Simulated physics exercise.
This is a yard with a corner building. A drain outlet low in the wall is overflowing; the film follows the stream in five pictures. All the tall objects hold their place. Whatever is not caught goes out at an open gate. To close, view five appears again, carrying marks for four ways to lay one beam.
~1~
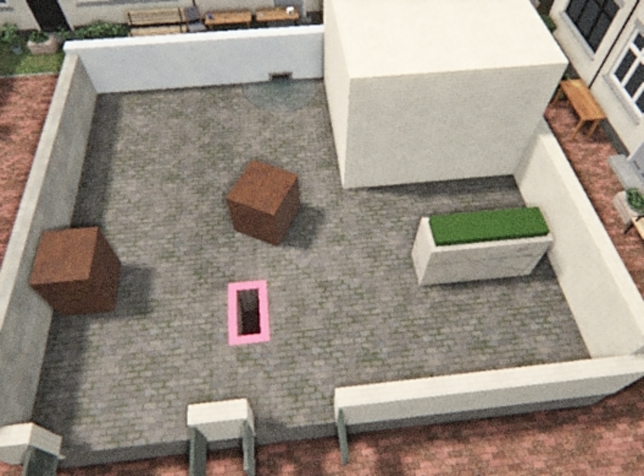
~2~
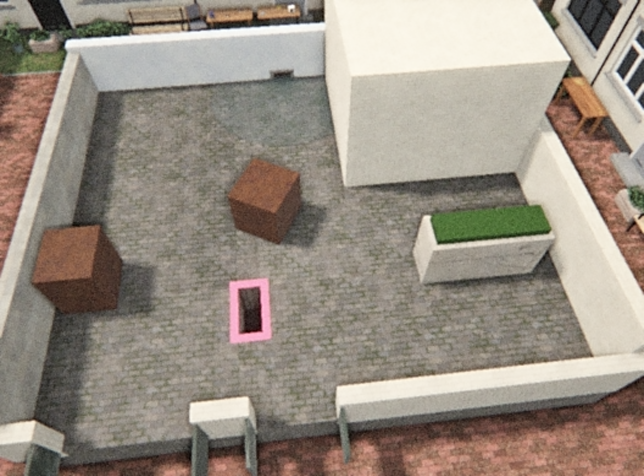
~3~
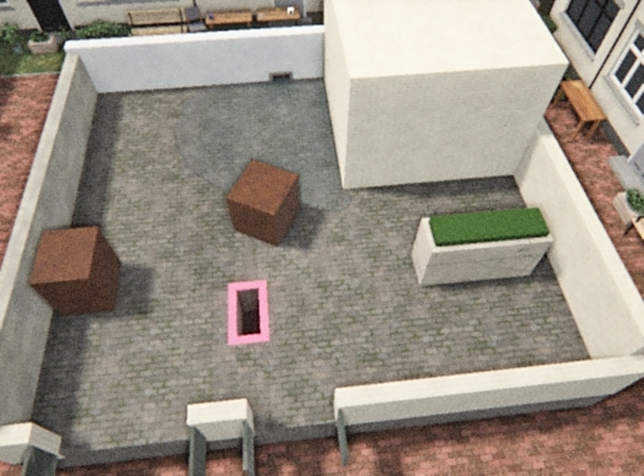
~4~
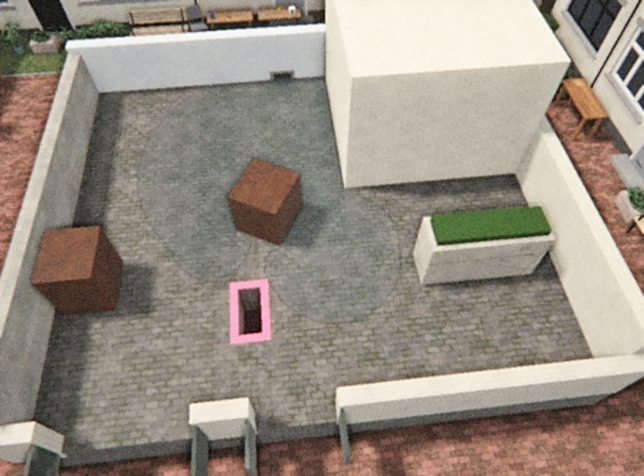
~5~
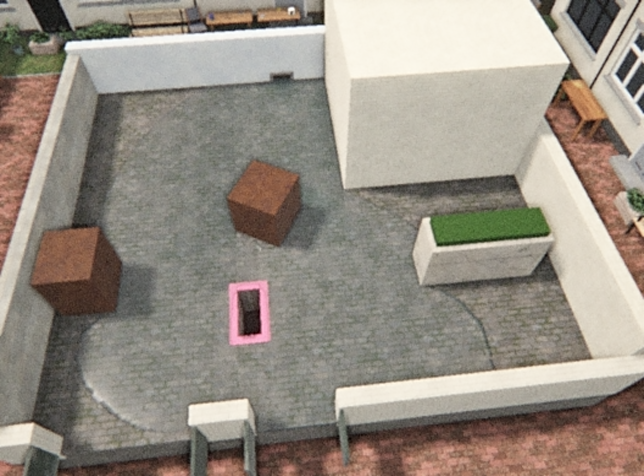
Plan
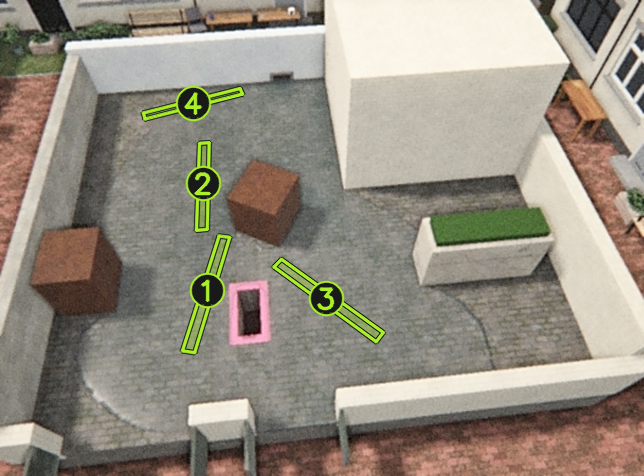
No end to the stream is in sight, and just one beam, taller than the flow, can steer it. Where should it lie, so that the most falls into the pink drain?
Choose 2.
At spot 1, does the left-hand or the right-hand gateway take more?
More leaves on the left.
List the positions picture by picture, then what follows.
The first picture shows outfall at (281, 76); pink drain at (248, 311); open gate at (132, 429); open gate at (294, 410); 3 % of the ground under water, visible out to (305, 103); pink drain still dry.
In the second picture, 10 % of the ground under water, visible out to (295, 142); pink drain still dry.
In the third picture, 20 % of the ground under water, visible out to (319, 207); pink drain still dry.
In the fourth picture, 37 % of the ground under water, visible out to (332, 317); pink drain still dry.
In the fifth picture, 65 % of the ground under water, visible out to (92, 380); pink drain taking water.
In lime, 1 from (188, 351) to (224, 236); 2 from (201, 229) to (204, 143); 3 from (277, 263) to (379, 337); 4 from (144, 115) to (241, 91).
Choosing 1, about 6 % of the stream goes into the pink drain, about 90 % out by the gates.
Choosing 2, about 13 % of the stream goes into the pink drain, about 83 % out by the gates.
Choosing 3, about 9 % of the stream goes into the pink drain, about 86 % out by the gates.
Choosing 4, about 8 % of the stream goes into the pink drain, about 88 % out by the gates.
